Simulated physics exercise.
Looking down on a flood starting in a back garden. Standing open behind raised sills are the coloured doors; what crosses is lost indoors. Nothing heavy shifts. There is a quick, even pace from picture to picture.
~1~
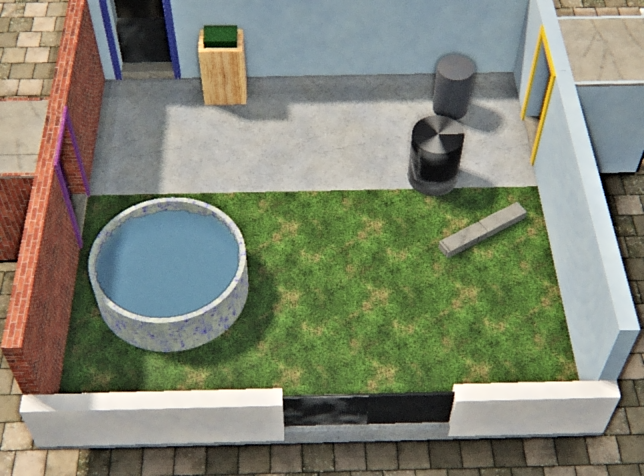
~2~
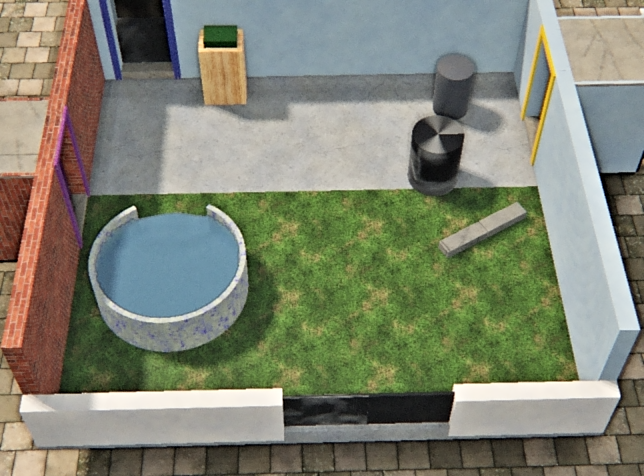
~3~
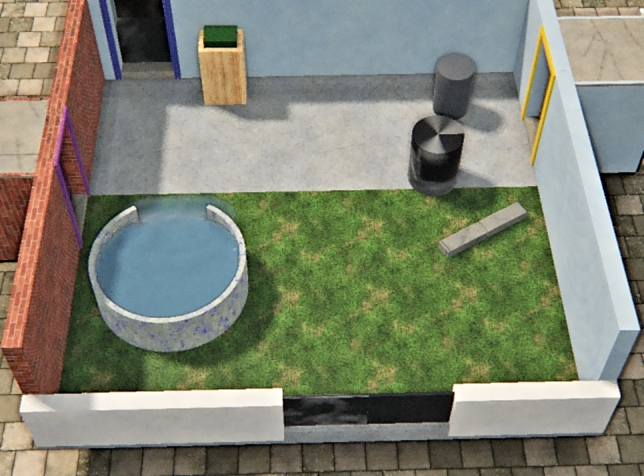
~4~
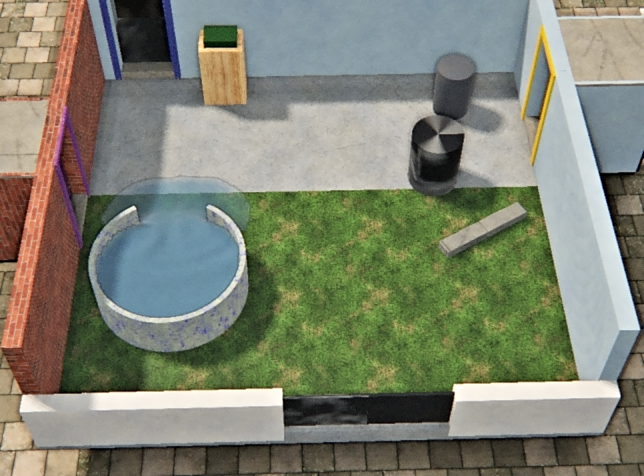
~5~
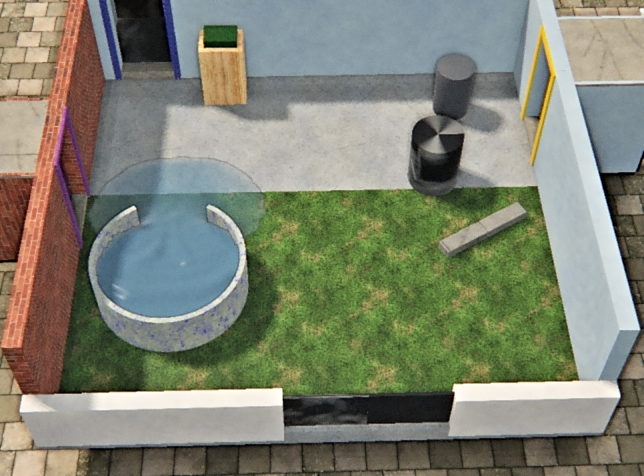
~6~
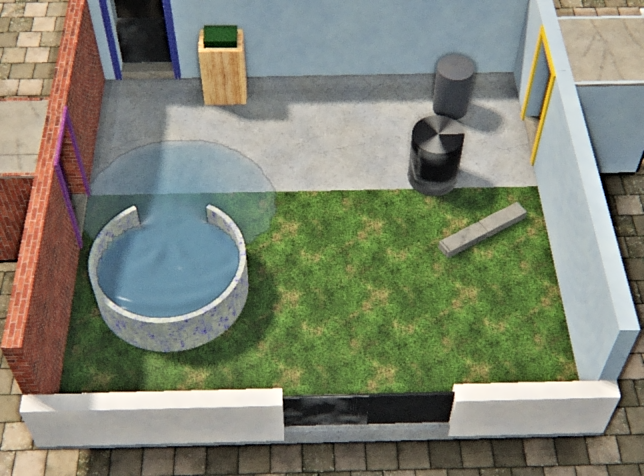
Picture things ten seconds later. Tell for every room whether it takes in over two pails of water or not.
As I see it, blue door: Tops two buckets; purple door: Never tops two buckets; yellow door: Never tops two buckets.
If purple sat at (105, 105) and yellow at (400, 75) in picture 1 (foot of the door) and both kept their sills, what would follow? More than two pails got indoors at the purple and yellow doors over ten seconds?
The purple door exceeds it and the yellow door falls short.
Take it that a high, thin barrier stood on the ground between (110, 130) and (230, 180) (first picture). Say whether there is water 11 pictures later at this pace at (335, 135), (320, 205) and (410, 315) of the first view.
Reading them off in sequence: Swamped, swamped, spared.
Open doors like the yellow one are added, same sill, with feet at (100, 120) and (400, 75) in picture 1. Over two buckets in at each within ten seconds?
First exceeds it, then falls short.
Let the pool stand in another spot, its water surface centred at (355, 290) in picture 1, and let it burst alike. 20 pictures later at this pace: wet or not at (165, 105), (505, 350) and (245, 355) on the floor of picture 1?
Soaked, bone-dry, bone-dry.
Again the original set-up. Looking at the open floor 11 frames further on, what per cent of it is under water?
About 35 in a hundred.
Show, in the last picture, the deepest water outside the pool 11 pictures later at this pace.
Near (126, 90).
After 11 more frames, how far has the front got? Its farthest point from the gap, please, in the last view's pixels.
The flood front should get to about (366, 79).
A moment on, water covers 25 % of the floor; the blue door wet at the sill, nothing in, the purple door wet at the sill, nothing in, the yellow door not reached.
Next, water covers 35 % of the floor; the blue door over two buckets in, the purple door wet at the sill, nothing in, the yellow door not reached.
Then, water covers 40 % of the floor; the blue door far over two buckets in, the purple door under two buckets in, the yellow door not reached.
Later, water covers 55 % of the floor; the blue door far over two buckets in, the purple door under two buckets in, the yellow door wet at the sill, nothing in.
In the end, water covers 80 % of the floor; the blue door far over two buckets in, the purple door under two buckets in, the yellow door under two buckets in.
